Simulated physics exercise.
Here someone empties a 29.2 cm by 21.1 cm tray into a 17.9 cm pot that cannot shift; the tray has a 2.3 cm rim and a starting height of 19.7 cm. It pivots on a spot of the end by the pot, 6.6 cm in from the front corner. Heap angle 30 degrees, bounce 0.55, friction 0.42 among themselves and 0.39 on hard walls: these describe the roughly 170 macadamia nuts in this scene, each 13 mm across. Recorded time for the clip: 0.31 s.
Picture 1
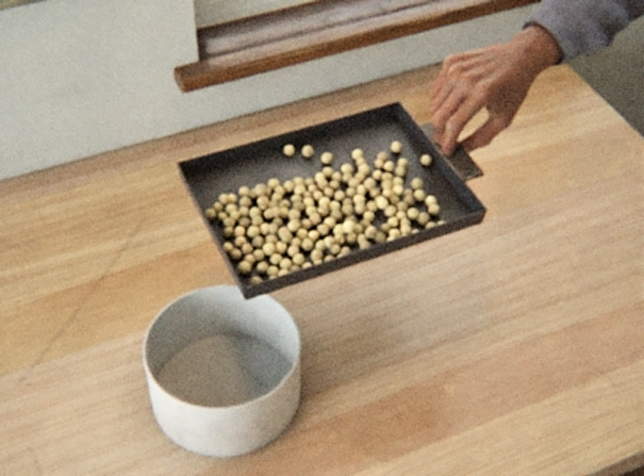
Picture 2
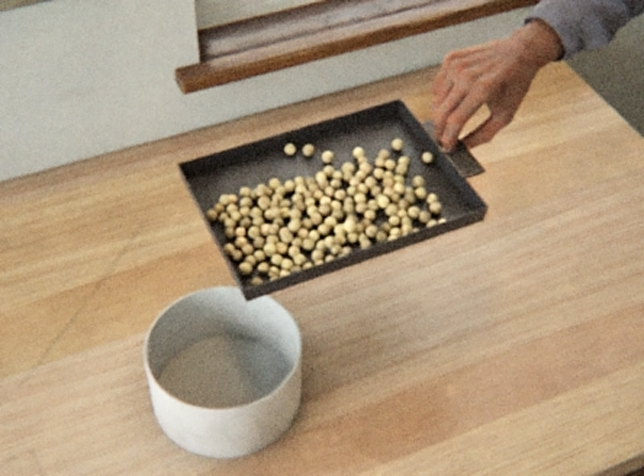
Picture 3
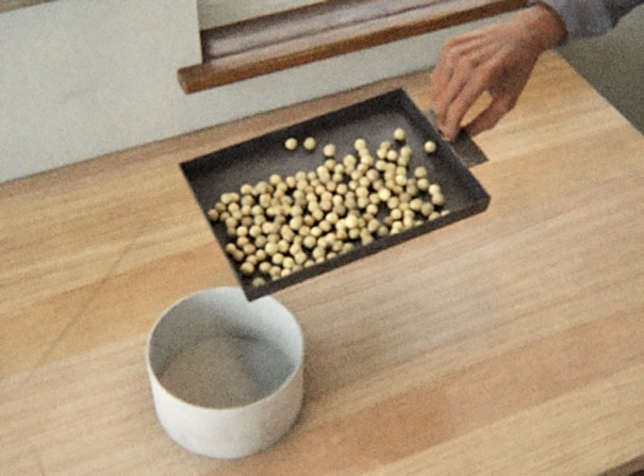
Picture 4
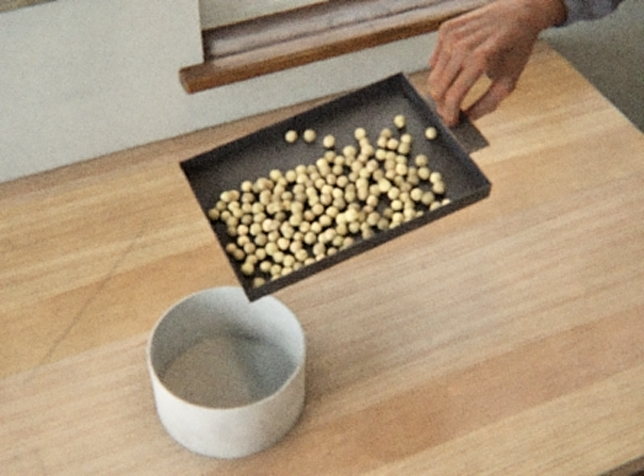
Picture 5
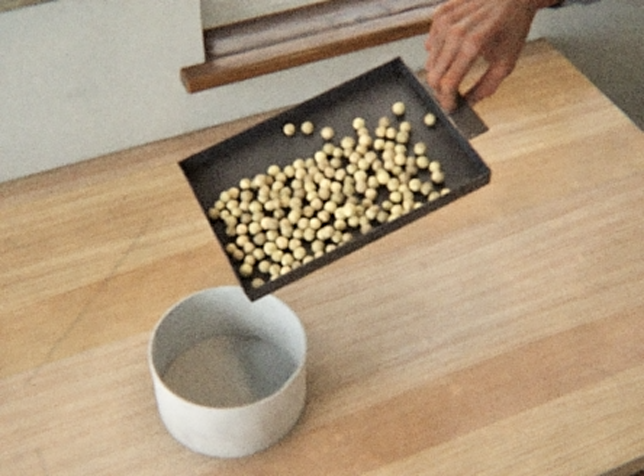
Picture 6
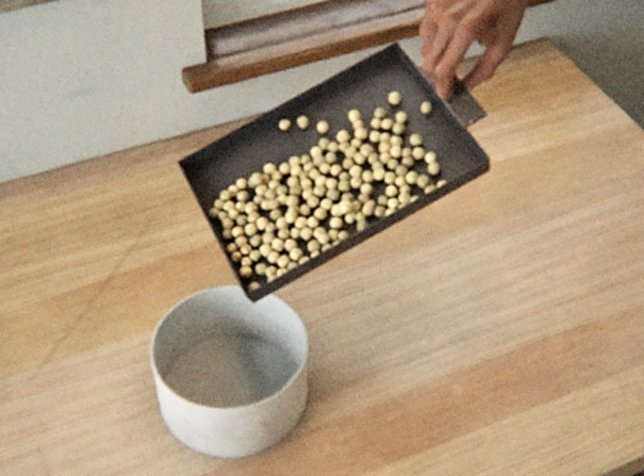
The video shows a hand holding a dark rectangular tray of small round tan pieces above a wooden table, its left end over a pale round pot, then steadily raising the handle end so the tray tilts down toward the pot.
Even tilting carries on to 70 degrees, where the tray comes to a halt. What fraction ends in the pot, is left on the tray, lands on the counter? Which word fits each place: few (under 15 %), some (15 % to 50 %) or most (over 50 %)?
Pot gets few; tray gets most; counter gets few.
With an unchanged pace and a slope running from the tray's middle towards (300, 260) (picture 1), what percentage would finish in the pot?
About 0 per cent.
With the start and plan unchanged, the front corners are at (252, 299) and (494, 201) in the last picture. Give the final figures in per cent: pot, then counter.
Per cent by place - pot 0, counter 0.
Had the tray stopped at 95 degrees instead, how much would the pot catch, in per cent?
Roughly 75 %.
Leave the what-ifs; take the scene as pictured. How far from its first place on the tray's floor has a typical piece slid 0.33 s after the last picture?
Roughly 4 cm.
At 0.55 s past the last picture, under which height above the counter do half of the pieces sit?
About 26 cm.
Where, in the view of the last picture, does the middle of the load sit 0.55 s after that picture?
Approximately (250, 207) in the last view.
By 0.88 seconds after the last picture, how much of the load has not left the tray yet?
Around 100 percent of it.
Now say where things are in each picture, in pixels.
The first picture shows tray tilt 0 degrees, front corners at (245, 286) and (484, 209); middle of the pieces at (323, 211); pot at (222, 344).
The second picture shows tray tilt 1 degrees, front corners at (245, 287) and (485, 206); middle of the pieces at (324, 210).
The third picture shows tray tilt 5 degrees, front corners at (246, 289) and (488, 196), lowest corner left front; middle of the pieces at (326, 206).
The fourth picture shows tray tilt 10 degrees, front corners at (247, 290) and (489, 183), lowest corner left front; middle of the pieces at (326, 200).
The fifth picture shows tray tilt 14 degrees, front corners at (247, 291) and (488, 170), lowest corner left front; middle of the pieces at (325, 194).
The sixth picture shows tray tilt 19 degrees, front corners at (247, 292) and (486, 158), lowest corner left front; middle of the pieces at (320, 191); pot at (229, 345).
Then, 0.33 s after the last picture, tilt 44 degrees; the tray holds 100 %, the pot 0 %.
Then, 0.55 s after the last picture, tilt 61 degrees; the tray holds 100 %, the pot 0 %.
Then, 0.88 s after the last picture, tilt 70 degrees; the tray holds 100 %, the pot 0 %.
In the end, pot 0 %, tray 100 %, counter 0 %.
